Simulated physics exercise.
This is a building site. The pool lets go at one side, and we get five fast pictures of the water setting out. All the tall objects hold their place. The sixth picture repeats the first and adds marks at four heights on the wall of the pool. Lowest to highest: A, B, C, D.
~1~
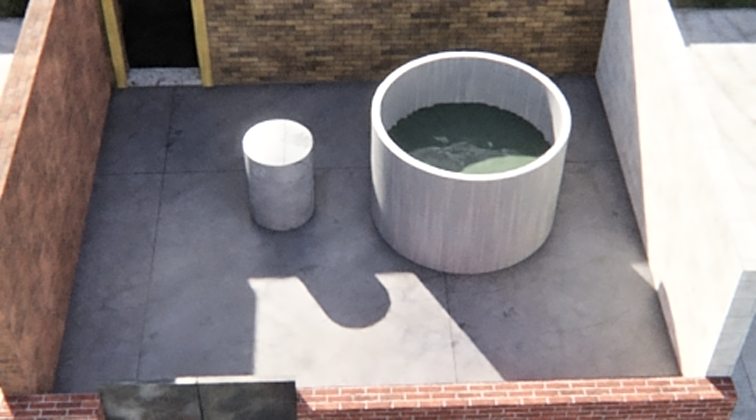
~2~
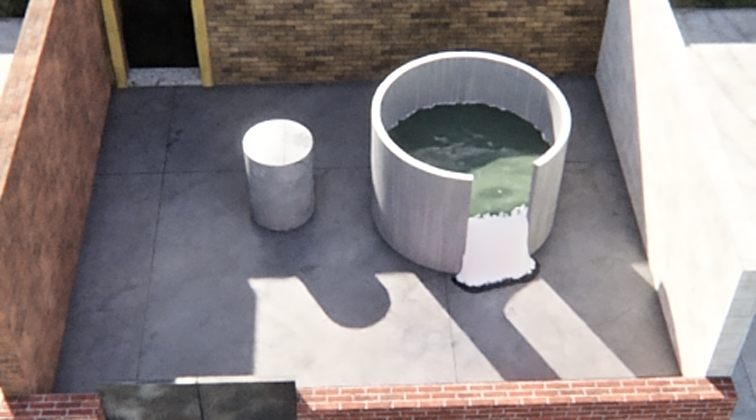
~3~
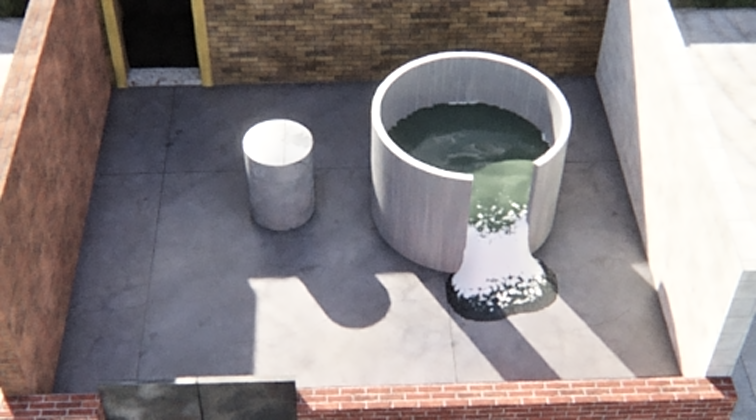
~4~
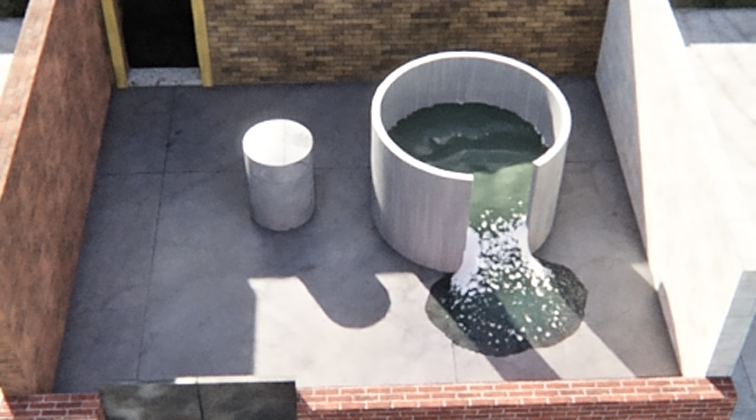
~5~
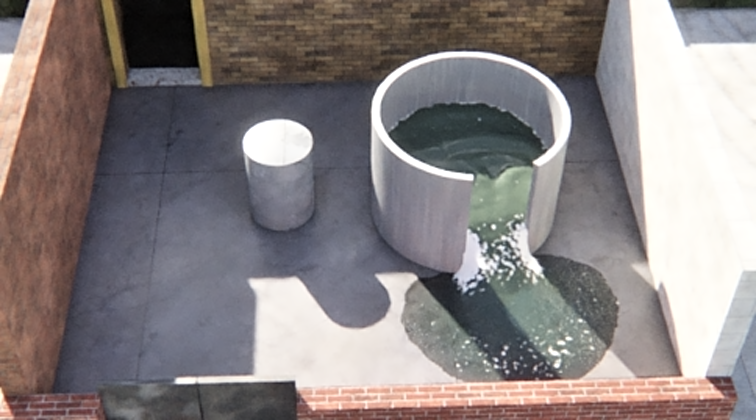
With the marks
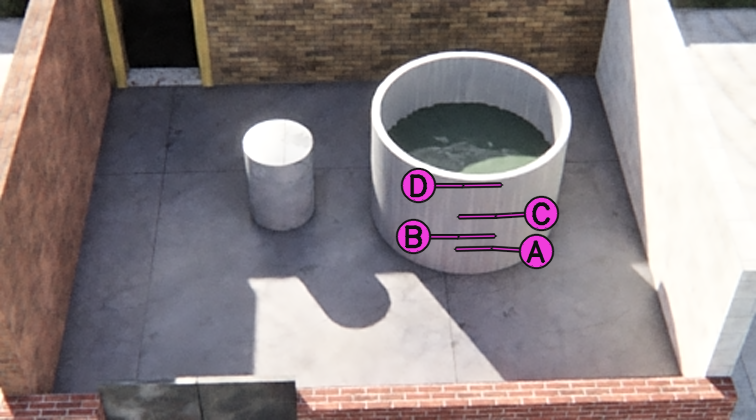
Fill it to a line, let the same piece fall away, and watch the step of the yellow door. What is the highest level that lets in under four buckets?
B is the one.
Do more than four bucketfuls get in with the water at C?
Yes, that goes wrong.
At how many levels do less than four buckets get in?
Two of them.
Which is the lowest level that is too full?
Level C.
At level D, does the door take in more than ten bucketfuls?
Yes.
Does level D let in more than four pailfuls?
Yes, it does.
On the marked copy, A at (474, 248); B at (475, 236); C at (478, 216); D at (481, 185); from the bottom up A, B, C, D.
For level A, nothing gets over.
For level B, a splash gets over, under a bucket.
For level C, about 8 bucketfuls get in.
For level D, dozens of bucketfuls pour in.
